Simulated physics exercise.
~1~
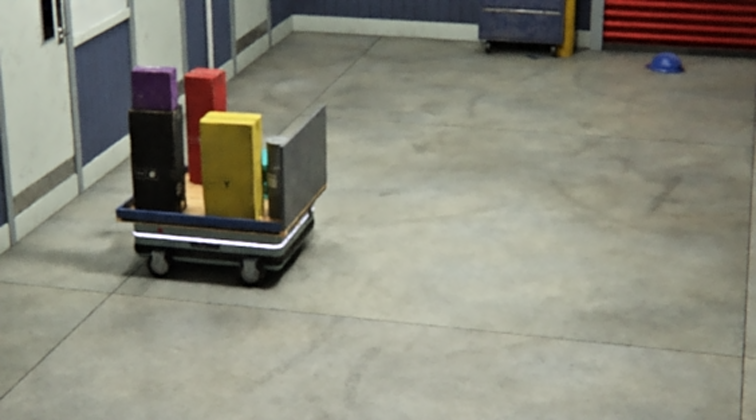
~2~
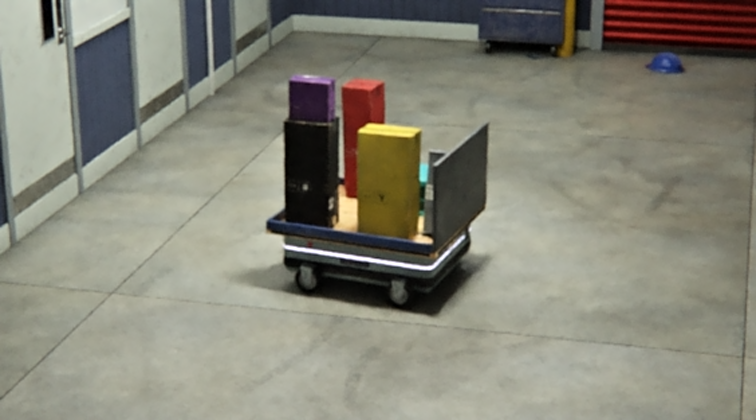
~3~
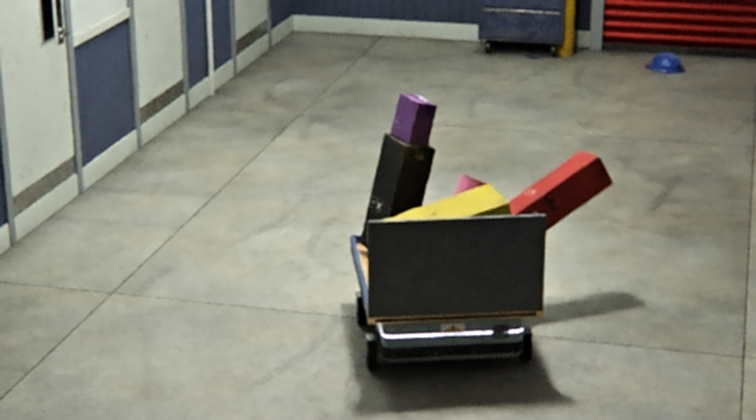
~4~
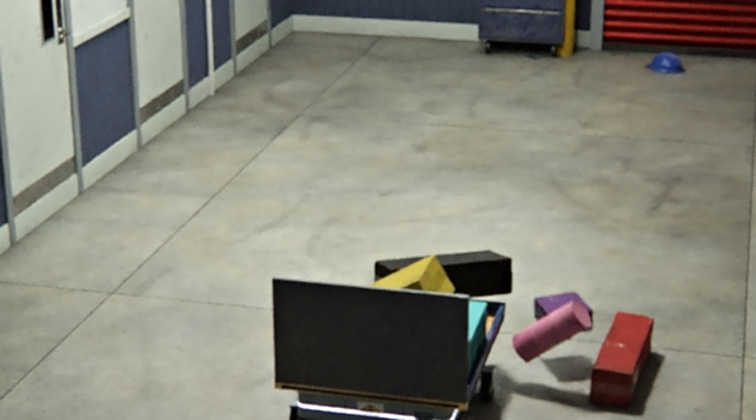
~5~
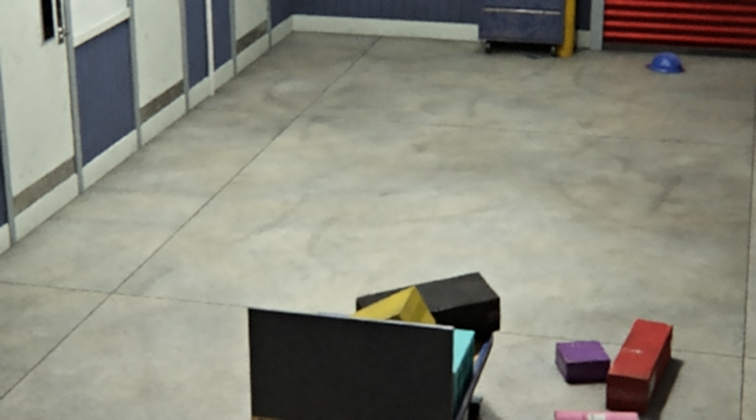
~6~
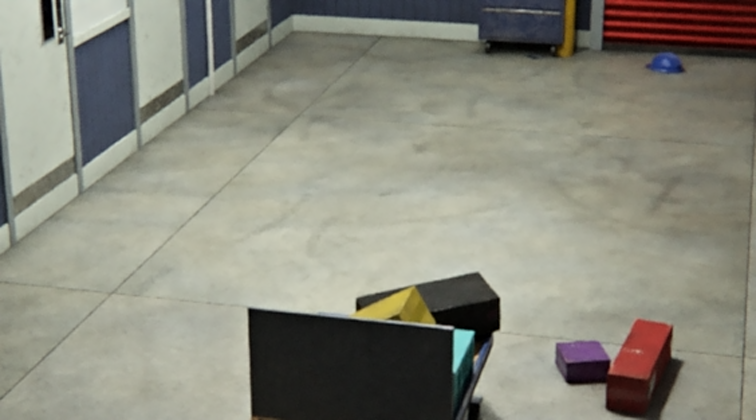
A flat cart with a tall dark board at one end rolls rightward across a concrete floor, carrying upright purple, black, red and yellow boxes. It swings around toward the viewer, and the load starts to topple, the red box tipping out over the right side while the black and yellow ones lean. As the cart continues to the bottom edge, the red box, a purple parcel and a pink canister tumble onto the floor. The cart stops with the black and yellow boxes toppled behind its board, beside a turquoise crate. The red and purple boxes lie still at right, while the pink canister drops out of view.
